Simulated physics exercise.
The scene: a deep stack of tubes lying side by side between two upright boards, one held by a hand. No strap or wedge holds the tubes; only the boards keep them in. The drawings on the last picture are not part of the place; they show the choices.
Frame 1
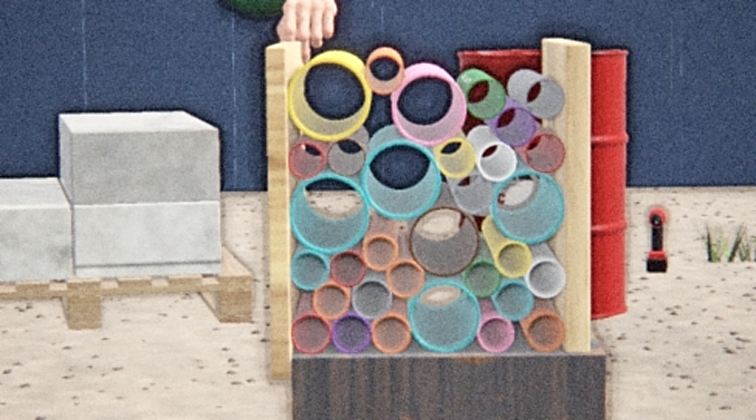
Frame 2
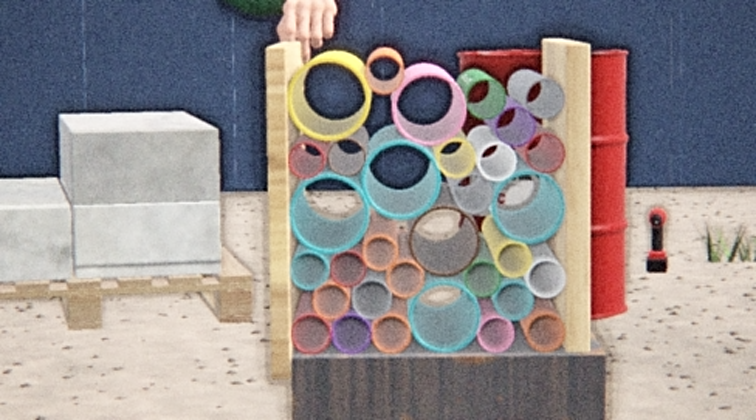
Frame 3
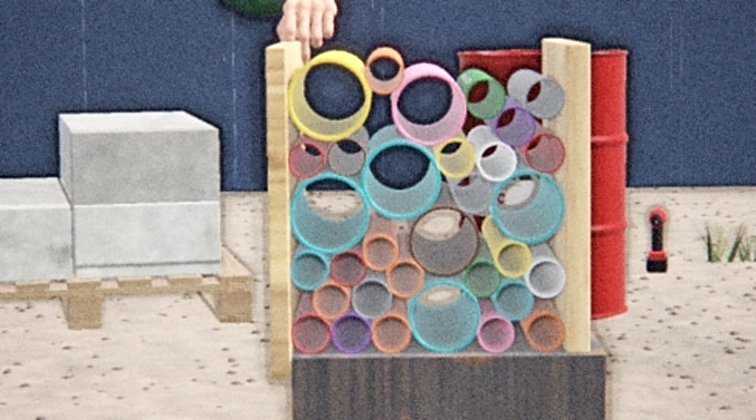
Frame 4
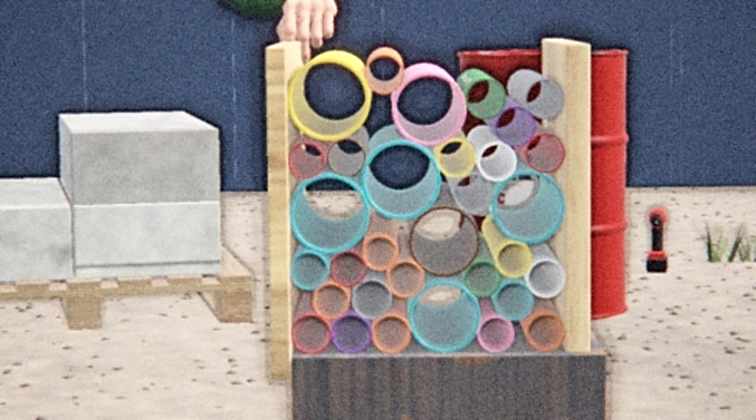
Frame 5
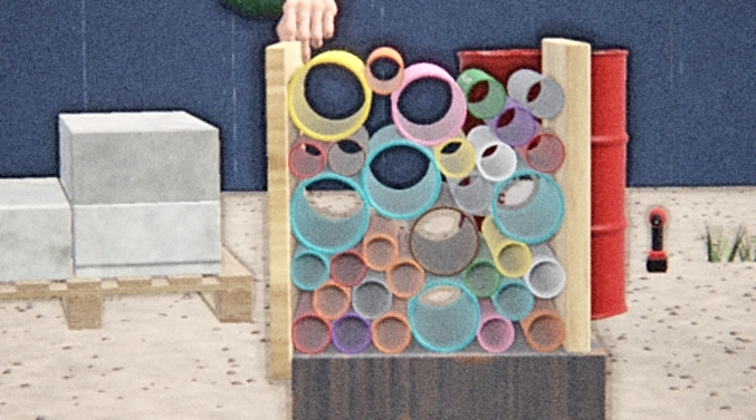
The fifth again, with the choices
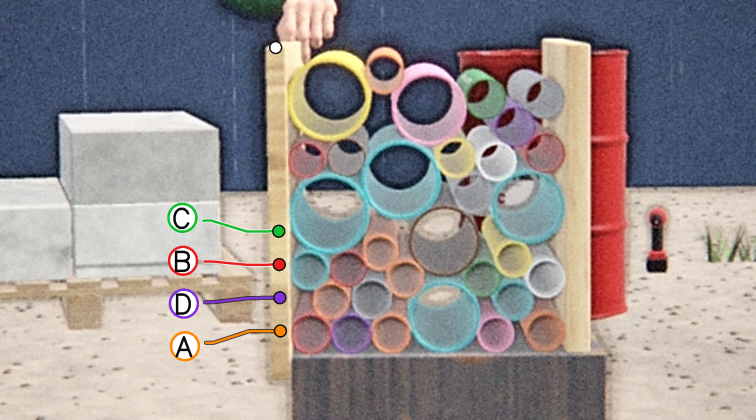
Many colourful tubes lie stacked with their open ends facing us between two upright pale wooden boards, in a sandy yard before a dark blue wall, seen straight on. Yellow, pink, turquoise, orange and grey rings sit above a dark wooden base, with pale blocks on a pallet at left and a red barrel behind at right. A hand rests atop the left board, and nothing visibly moves, the camera included.
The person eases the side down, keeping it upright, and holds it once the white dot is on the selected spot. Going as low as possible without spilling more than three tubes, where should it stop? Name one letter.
Mark C is as low as it can go.
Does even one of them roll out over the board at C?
At C: Yes.
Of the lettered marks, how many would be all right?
The number is one.
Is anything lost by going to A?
At A: Yes.
On the marked copy, A at (281, 331); B at (280, 265); C at (279, 231); D at (280, 298); the white dot at (276, 47).
Following C. Soon after the start, top of the board (287, 128).
Later, top of the board (289, 220).
In the end, top of the board (289, 230), two out over the board.
As for the rest, A more than three out over the board; B more than three out over the board; D more than three out over the board.
